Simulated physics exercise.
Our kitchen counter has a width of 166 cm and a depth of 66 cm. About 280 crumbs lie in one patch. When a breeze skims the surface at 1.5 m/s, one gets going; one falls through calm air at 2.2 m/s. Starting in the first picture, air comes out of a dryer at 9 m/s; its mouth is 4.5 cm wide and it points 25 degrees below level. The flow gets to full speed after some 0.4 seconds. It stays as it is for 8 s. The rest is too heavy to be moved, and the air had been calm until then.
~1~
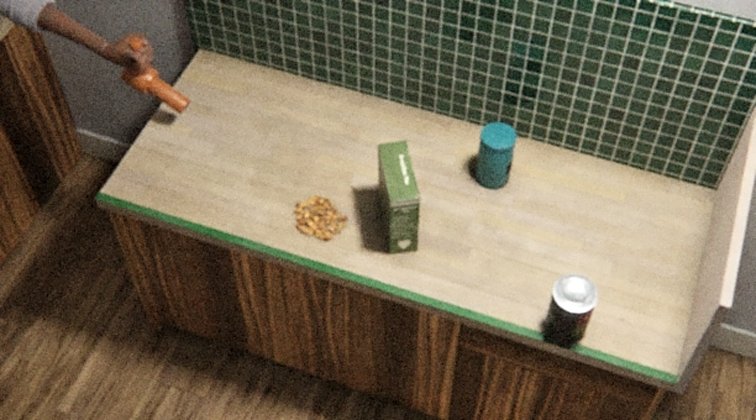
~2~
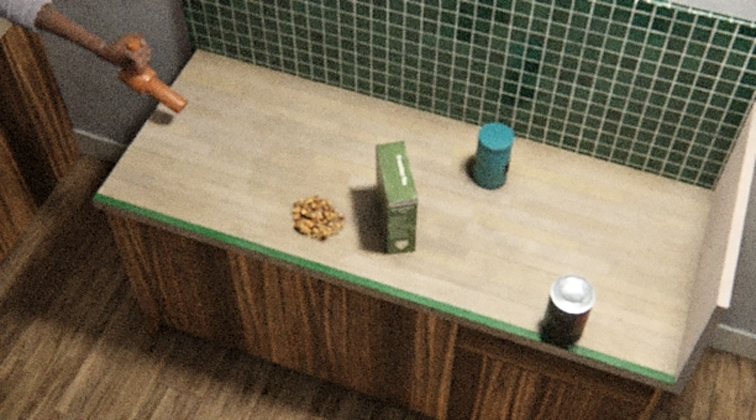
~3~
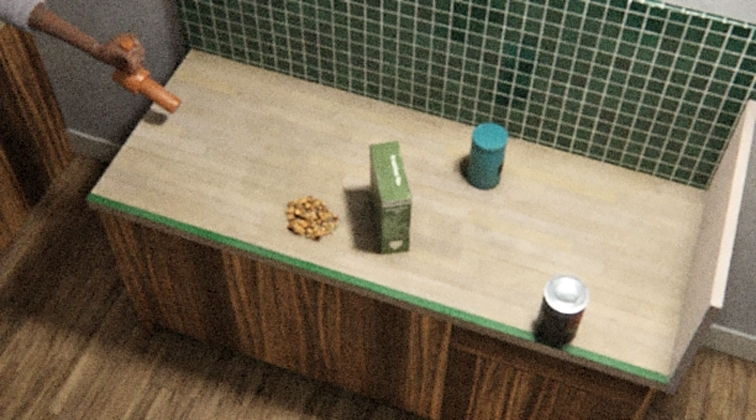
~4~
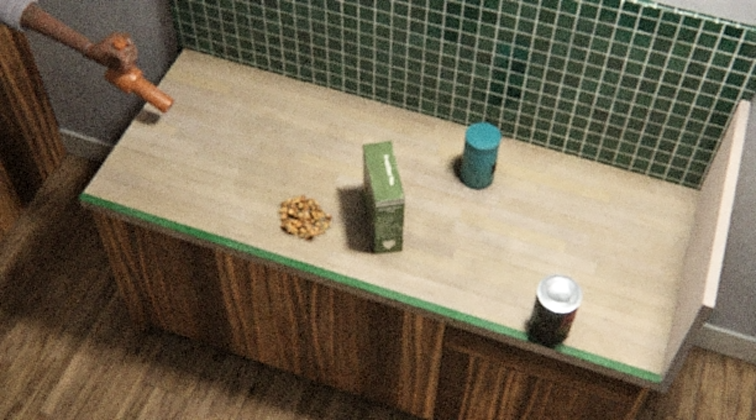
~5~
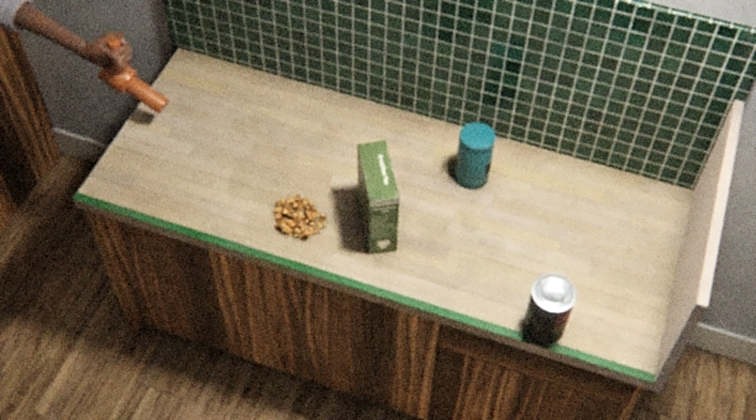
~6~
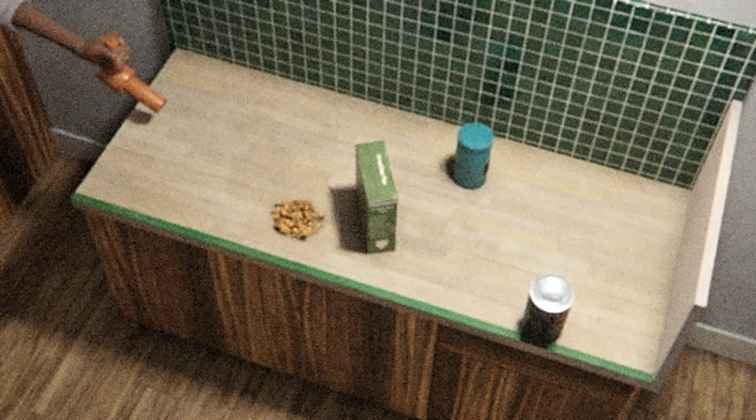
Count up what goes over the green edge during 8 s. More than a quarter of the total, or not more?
The loss over that edge exceeds a quarter.
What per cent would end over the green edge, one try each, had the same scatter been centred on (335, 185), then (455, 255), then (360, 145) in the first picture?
40 %, 0 %, 0 %.
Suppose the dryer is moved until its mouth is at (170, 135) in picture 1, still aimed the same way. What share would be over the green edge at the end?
80 %.
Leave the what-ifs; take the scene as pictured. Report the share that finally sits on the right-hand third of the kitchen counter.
I'd put it at about 0 percent.
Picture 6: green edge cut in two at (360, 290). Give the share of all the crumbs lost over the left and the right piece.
About 15 per cent left, about 70 per cent right.
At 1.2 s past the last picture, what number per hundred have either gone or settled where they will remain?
My guess would be around 90 %.
Then, 1.2 s after the last picture the count stands so, 86 % are over the green edge.
Then, 2.2 s after the last picture the count stands so, 88 % are over the green edge.
Then, 4.0 s after the last picture the count stands so, 88 % are over the green edge.
Then, 7.6 s after the last picture, at the end, 88 % are over the green edge.
